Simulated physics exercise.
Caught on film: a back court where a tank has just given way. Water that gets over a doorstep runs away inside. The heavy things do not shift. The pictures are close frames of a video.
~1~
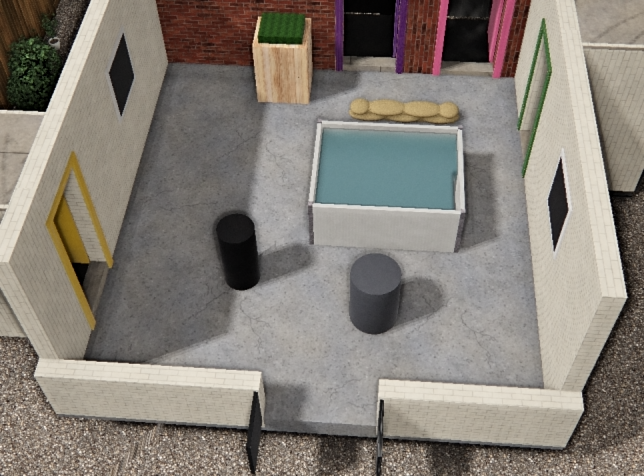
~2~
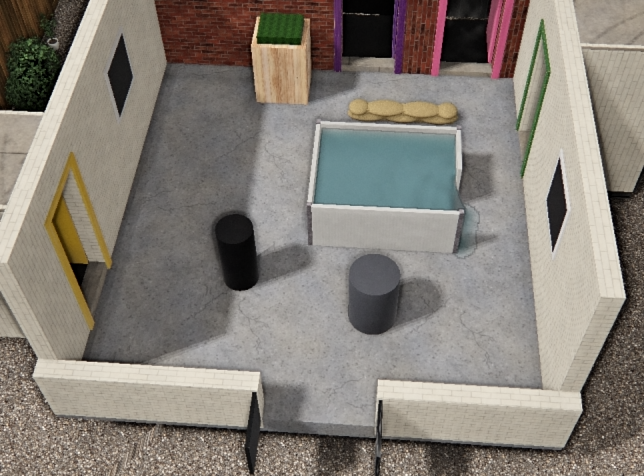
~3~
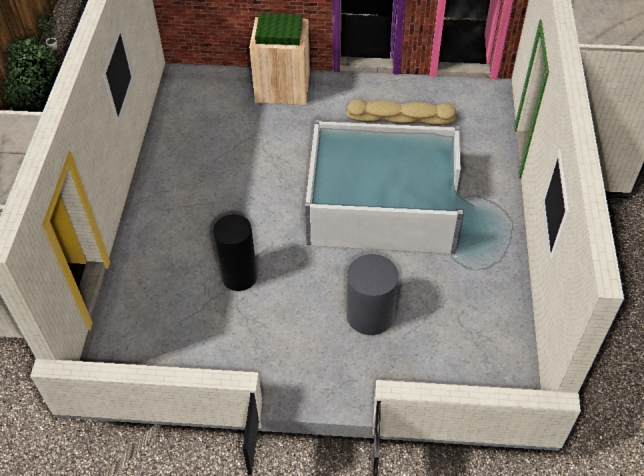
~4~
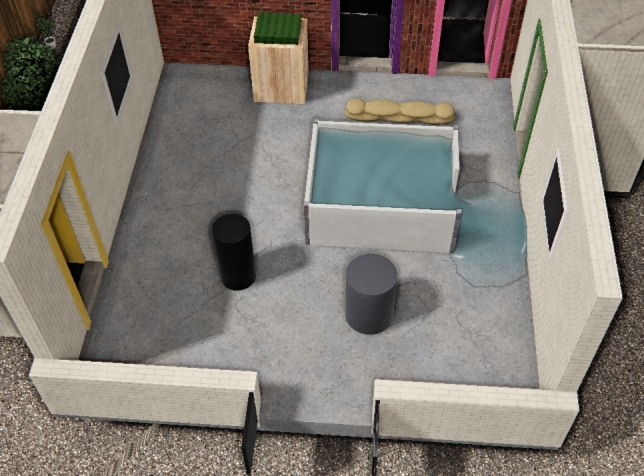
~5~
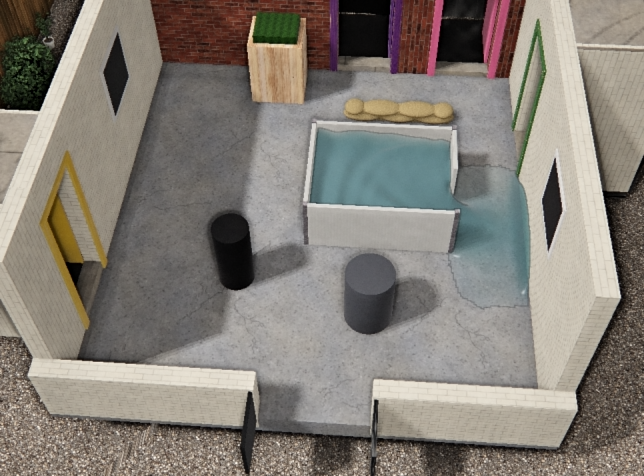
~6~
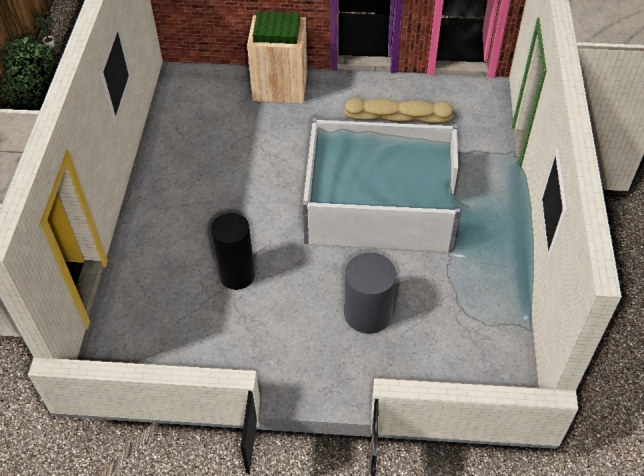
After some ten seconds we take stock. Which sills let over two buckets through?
The pink door lets in a lot; the purple door admits no more than that; the yellow door admits no more than that; the green door lets in a lot.
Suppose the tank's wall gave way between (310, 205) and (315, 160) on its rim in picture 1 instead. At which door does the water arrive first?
I say the one in yellow.
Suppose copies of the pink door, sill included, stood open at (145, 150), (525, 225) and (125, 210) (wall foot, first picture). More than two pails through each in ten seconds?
As listed: Holds, takes more, stays under.
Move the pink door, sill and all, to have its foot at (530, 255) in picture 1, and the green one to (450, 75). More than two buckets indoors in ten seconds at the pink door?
My reading: The pink door takes more.
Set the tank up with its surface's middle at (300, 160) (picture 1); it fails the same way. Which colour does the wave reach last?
The door marked yellow.
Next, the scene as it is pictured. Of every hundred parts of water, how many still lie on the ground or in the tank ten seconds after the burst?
I make it 86 per cent.
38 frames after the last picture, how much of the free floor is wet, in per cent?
Roughly 80 per cent.
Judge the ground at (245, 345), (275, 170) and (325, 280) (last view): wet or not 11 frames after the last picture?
As listed: Dry, dry, no water.
A moment on, water covers 15 % of the floor; the pink door not reached, the purple door not reached, the yellow door not reached, the green door under two buckets in.
Next, water covers 30 % of the floor; the pink door under two buckets in, the purple door not reached, the yellow door not reached, the green door under two buckets in.
Then, water covers 55 % of the floor; the pink door far over two buckets in, the purple door wet at the sill, nothing in, the yellow door not reached, the green door over two buckets in.
Later, water covers 80 % of the floor; the pink door far over two buckets in, the purple door wet at the sill, nothing in, the yellow door wet at the sill, nothing in, the green door over two buckets in.
In the end, water covers 95 % of the floor; the pink door far over two buckets in, the purple door wet at the sill, nothing in, the yellow door wet at the sill, nothing in, the green door over two buckets in.
